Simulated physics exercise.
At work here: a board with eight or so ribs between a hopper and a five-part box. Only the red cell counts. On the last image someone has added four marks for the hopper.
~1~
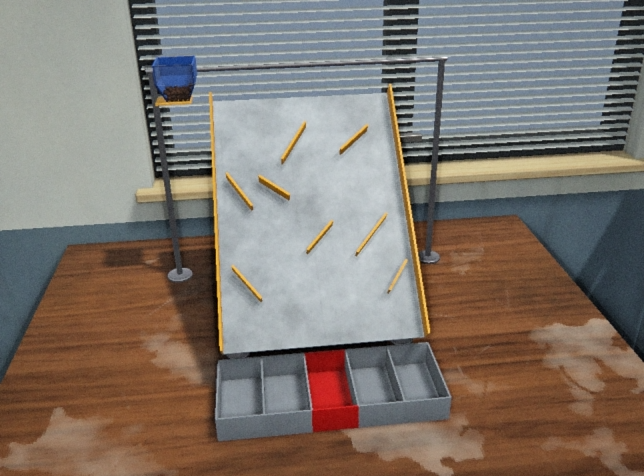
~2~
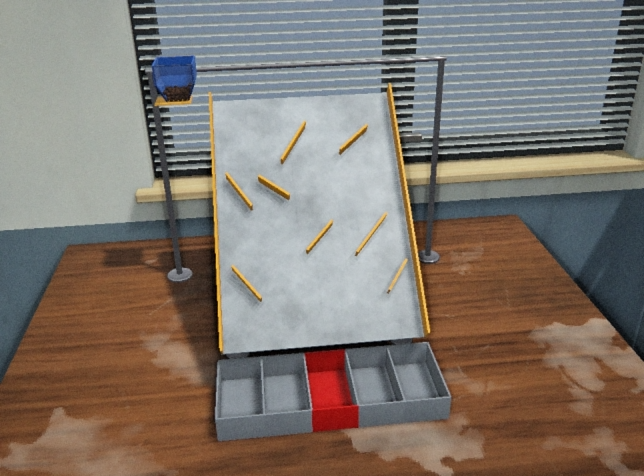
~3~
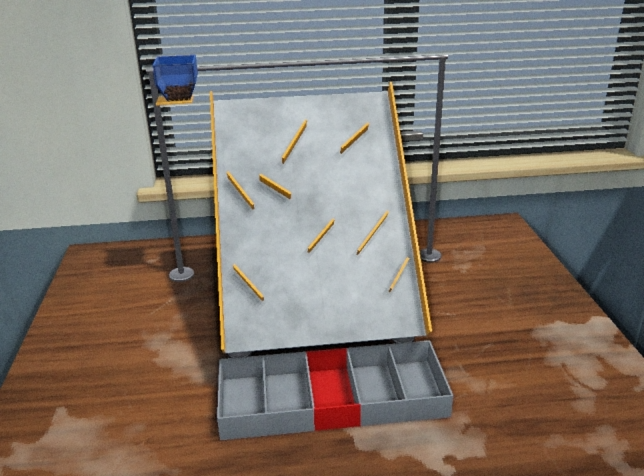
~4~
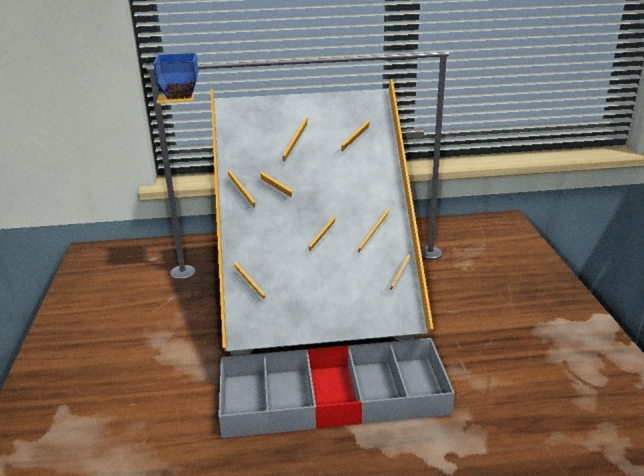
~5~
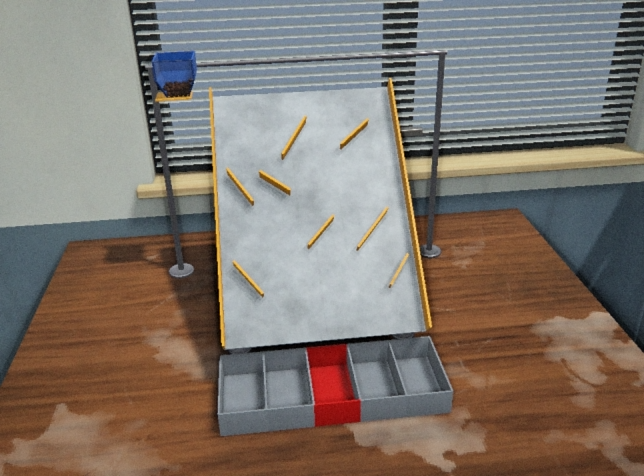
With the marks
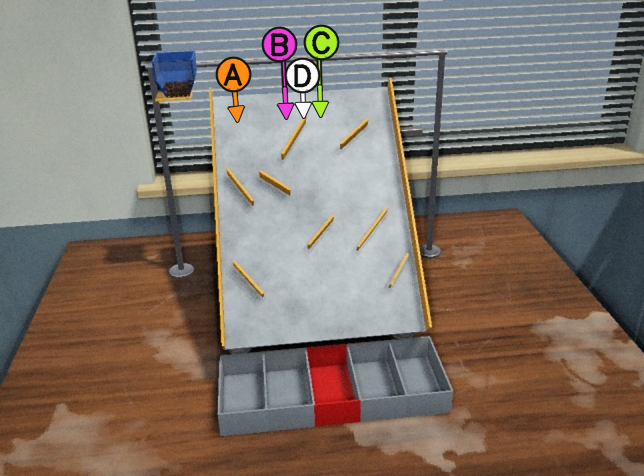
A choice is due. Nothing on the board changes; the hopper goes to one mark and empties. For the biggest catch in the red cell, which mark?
A beats the others.
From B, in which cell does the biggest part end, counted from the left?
The second from the left.
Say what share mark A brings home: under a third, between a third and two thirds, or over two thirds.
It is between a third and two thirds.
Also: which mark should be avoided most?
It is B.
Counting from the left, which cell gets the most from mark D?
The second from the left.
On the marked copy, mark A meets the board at (236, 116); mark B meets the board at (286, 113); mark C meets the board at (320, 111); mark D meets the board at (303, 112).
If A is chosen, roughly a third in the red cell, roughly half in other cells, about a tenth outside the box.
If B is chosen, just a few in the red cell, almost all in other cells.
If C is chosen, about a tenth in the red cell, the larger part in other cells, about a tenth outside the box.
If D is chosen, roughly a quarter in the red cell, the larger part in other cells, just a few outside the box.
